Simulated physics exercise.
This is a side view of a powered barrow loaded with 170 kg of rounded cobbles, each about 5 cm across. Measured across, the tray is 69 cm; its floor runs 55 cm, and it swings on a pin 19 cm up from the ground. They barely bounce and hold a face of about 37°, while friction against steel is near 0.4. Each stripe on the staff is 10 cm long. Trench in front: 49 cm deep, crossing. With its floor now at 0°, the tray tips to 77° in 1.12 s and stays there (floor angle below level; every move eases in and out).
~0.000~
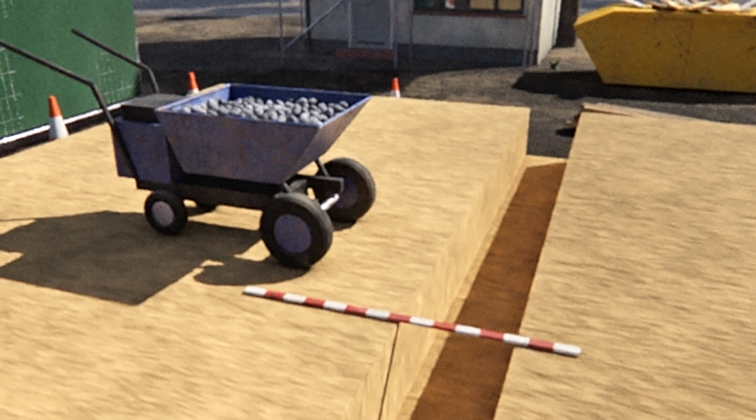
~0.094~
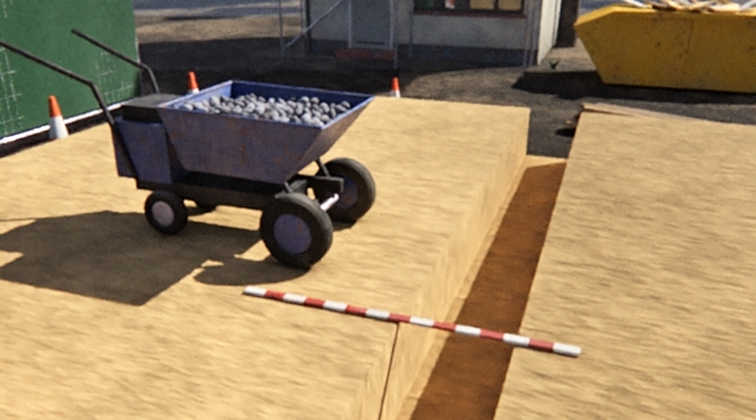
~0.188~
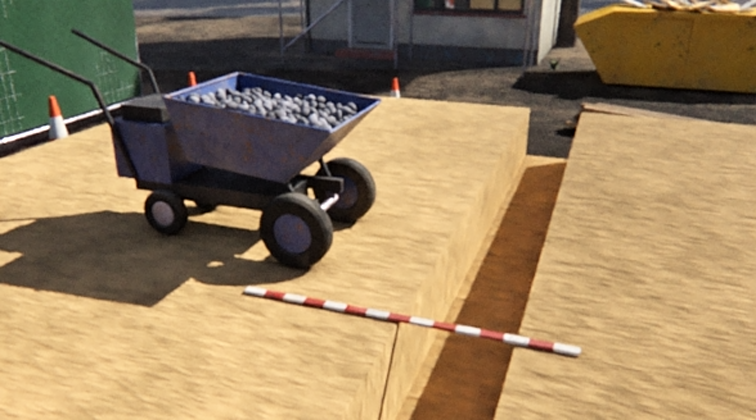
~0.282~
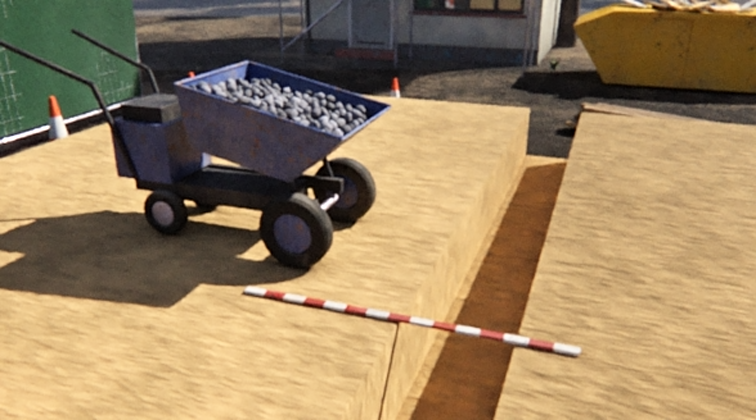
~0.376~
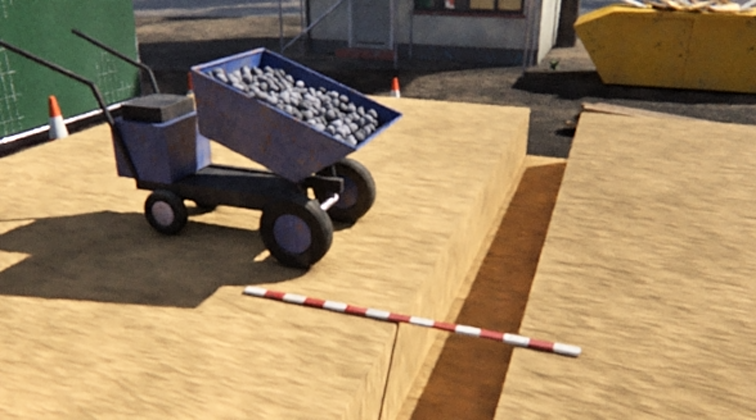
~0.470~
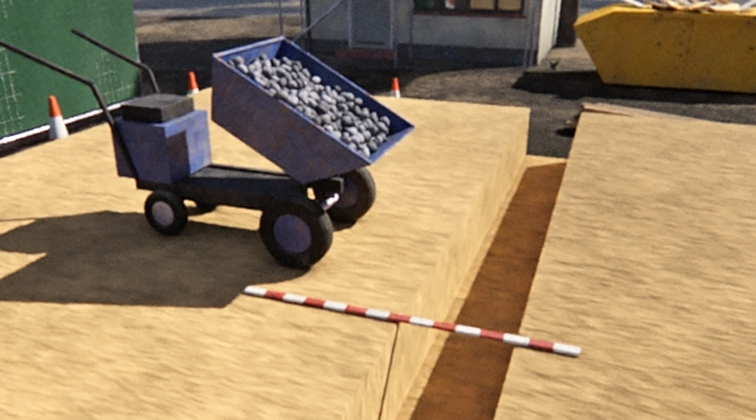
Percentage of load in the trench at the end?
100 per cent.
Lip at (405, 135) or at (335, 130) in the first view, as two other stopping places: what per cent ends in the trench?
Roughly 45 per cent, then 100 per cent.
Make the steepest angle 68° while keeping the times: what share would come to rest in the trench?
Trench share: Approx. 100%.
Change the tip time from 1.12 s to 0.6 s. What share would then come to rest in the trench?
About 95 percent, I'd say.
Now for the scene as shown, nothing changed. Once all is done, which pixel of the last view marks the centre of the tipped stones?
Roughly (487, 337), I'd say.
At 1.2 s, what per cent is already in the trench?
By that point it's something like 55 in a hundred.
After 0.8 s the floor is at 65°; 99 % in the tray, 1 % short of the trench; the foremost stones are at (423, 215).
After 1.2 s the floor is at 77°; 47 % in the tray, 1 % short of the trench, 53 % in the trench; the foremost stones are at (522, 340).
After 1.6 s the floor is at 77°; 12 % in the tray, 1 % short of the trench, 87 % in the trench; the foremost stones are at (530, 314).
After 3.5 s the floor is at 77°; 0 % in the tray, 100 % in the trench; the foremost stones are at (528, 322).
